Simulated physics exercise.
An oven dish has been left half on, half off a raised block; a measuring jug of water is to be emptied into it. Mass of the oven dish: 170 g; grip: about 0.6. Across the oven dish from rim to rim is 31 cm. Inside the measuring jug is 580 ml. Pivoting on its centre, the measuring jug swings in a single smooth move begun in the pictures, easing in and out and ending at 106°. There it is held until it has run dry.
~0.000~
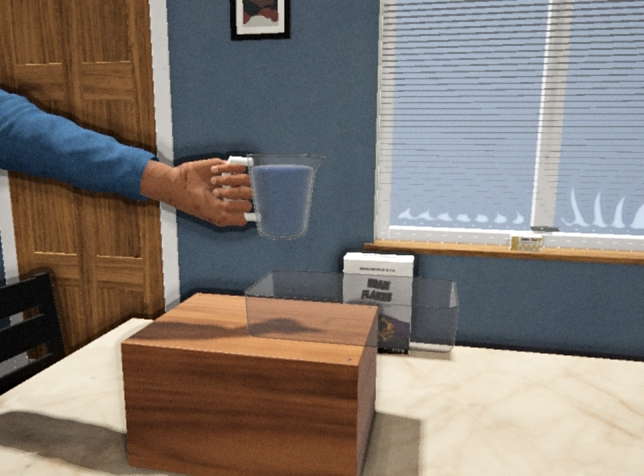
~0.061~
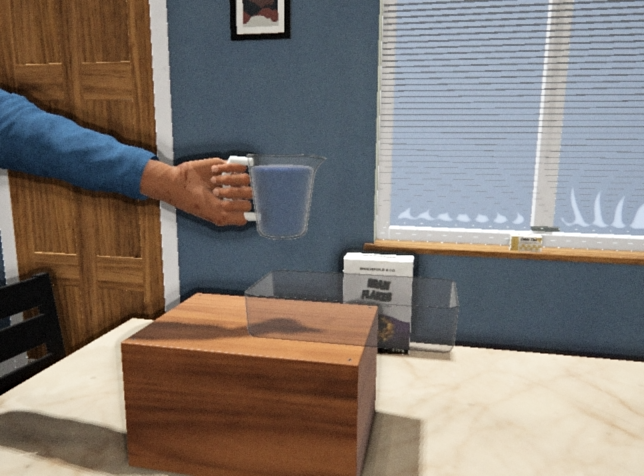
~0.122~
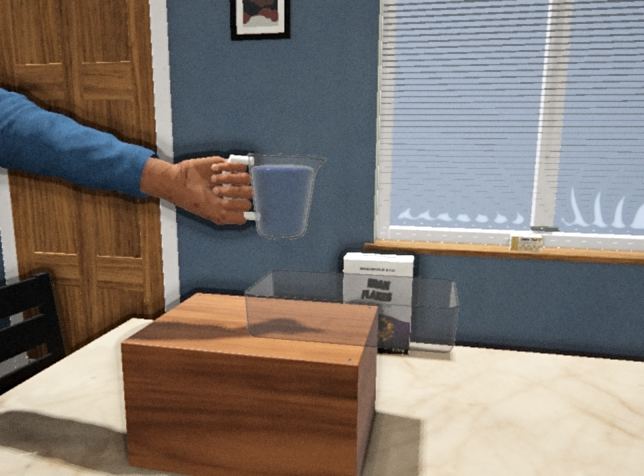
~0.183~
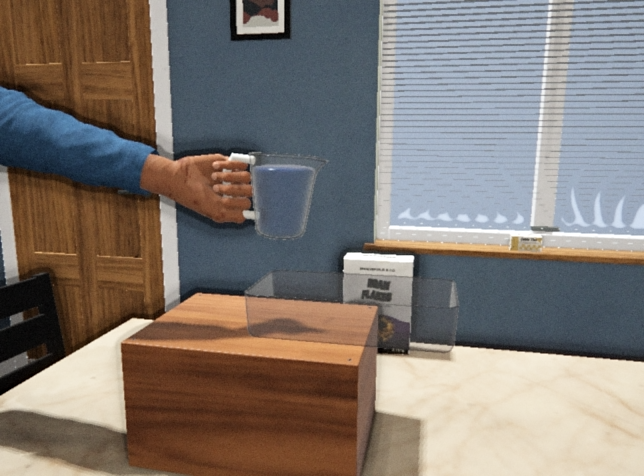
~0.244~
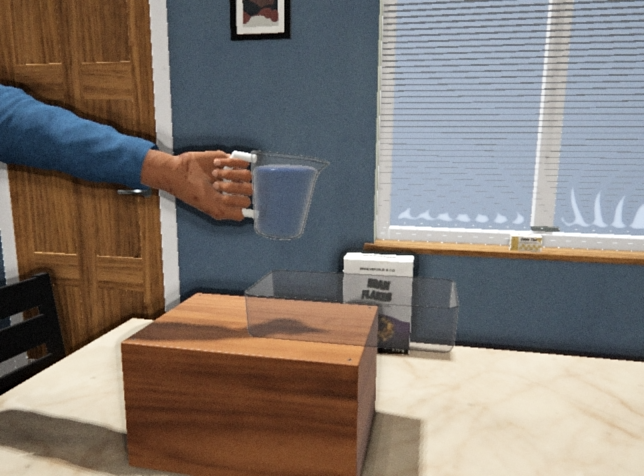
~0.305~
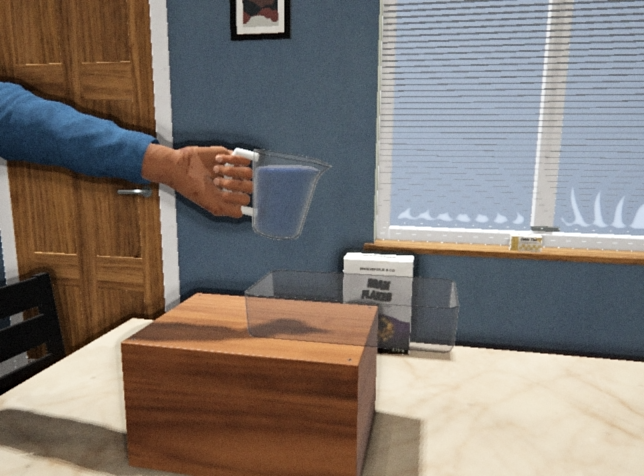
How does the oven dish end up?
It falls off.
By 0.83 s the tilt is 59° and 80 per cent is still to pour; the oven dish lies level with 6 per cent in it.
By 1.21 s the tilt is 94° and 25 per cent is still to pour; the oven dish leans 30° with 60 per cent in it.
By 1.61 s the tilt is 106° and 0 per cent is still to pour; the oven dish leans 104° with 1 per cent in it.
By 2.05 s the tilt is 106° and 0 per cent is still to pour; the oven dish leans 180° with 0 per cent in it.
At rest the oven dish leans 180° with 0 per cent in it.
